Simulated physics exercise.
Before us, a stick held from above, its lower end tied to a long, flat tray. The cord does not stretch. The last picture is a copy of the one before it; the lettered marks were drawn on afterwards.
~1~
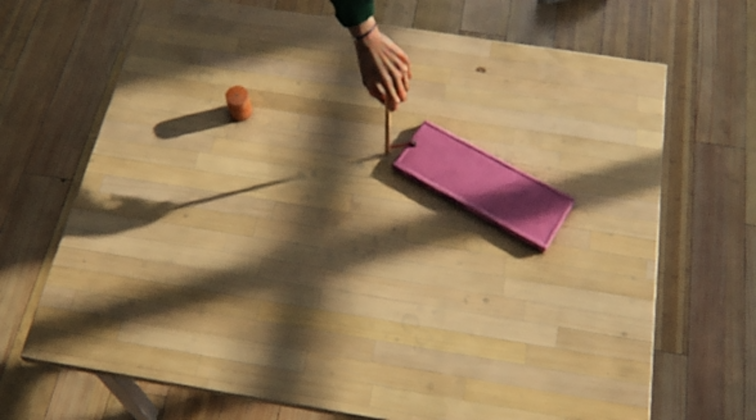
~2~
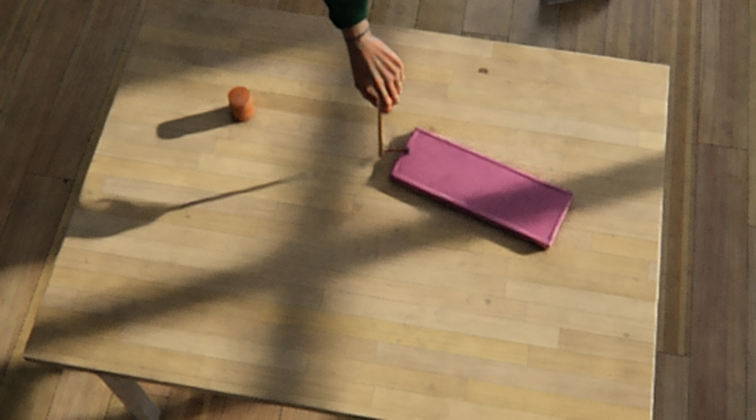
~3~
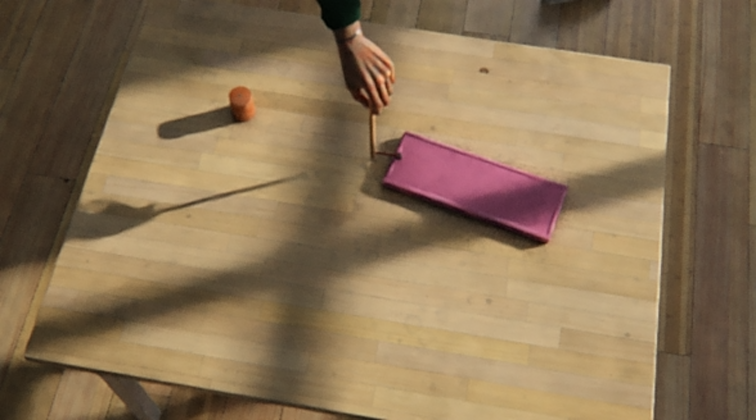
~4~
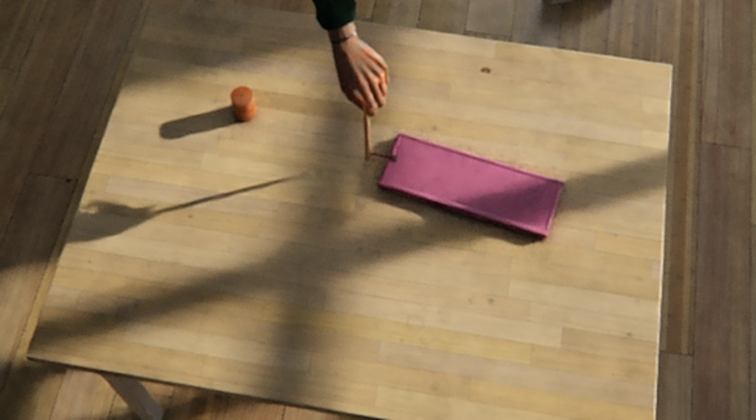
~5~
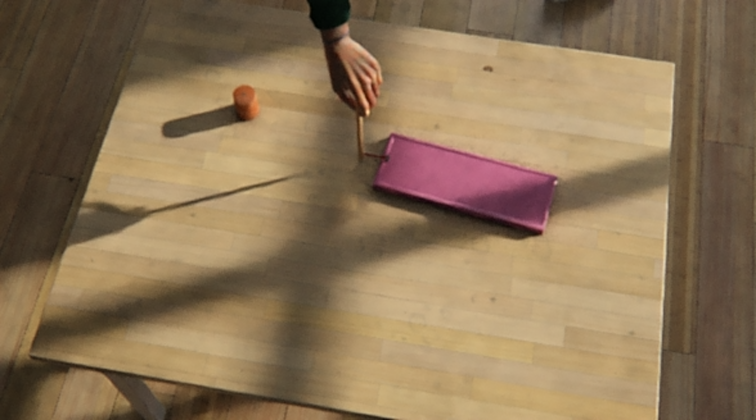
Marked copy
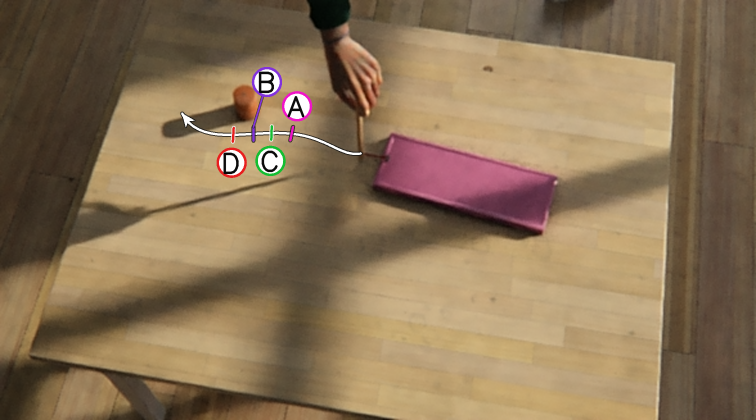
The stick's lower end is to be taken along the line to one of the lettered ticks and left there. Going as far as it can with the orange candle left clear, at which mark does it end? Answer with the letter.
No farther than D.
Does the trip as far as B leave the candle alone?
For that mark, yes.
On the marked copy, A at (291, 134); B at (254, 134); C at (271, 133); D at (233, 135); the route from (361, 154) via (265, 133) to (182, 114).
Taking D. A third of the way, foot of the stick (318, 141), middle of the tray (419, 169).
Two thirds of the way, foot of the stick (274, 134), middle of the tray (376, 158).
When it is over, foot of the stick (234, 136), middle of the tray (338, 152); nothing has been touched.
As for the rest, A is safe but short; B is safe but short; C is safe but short.
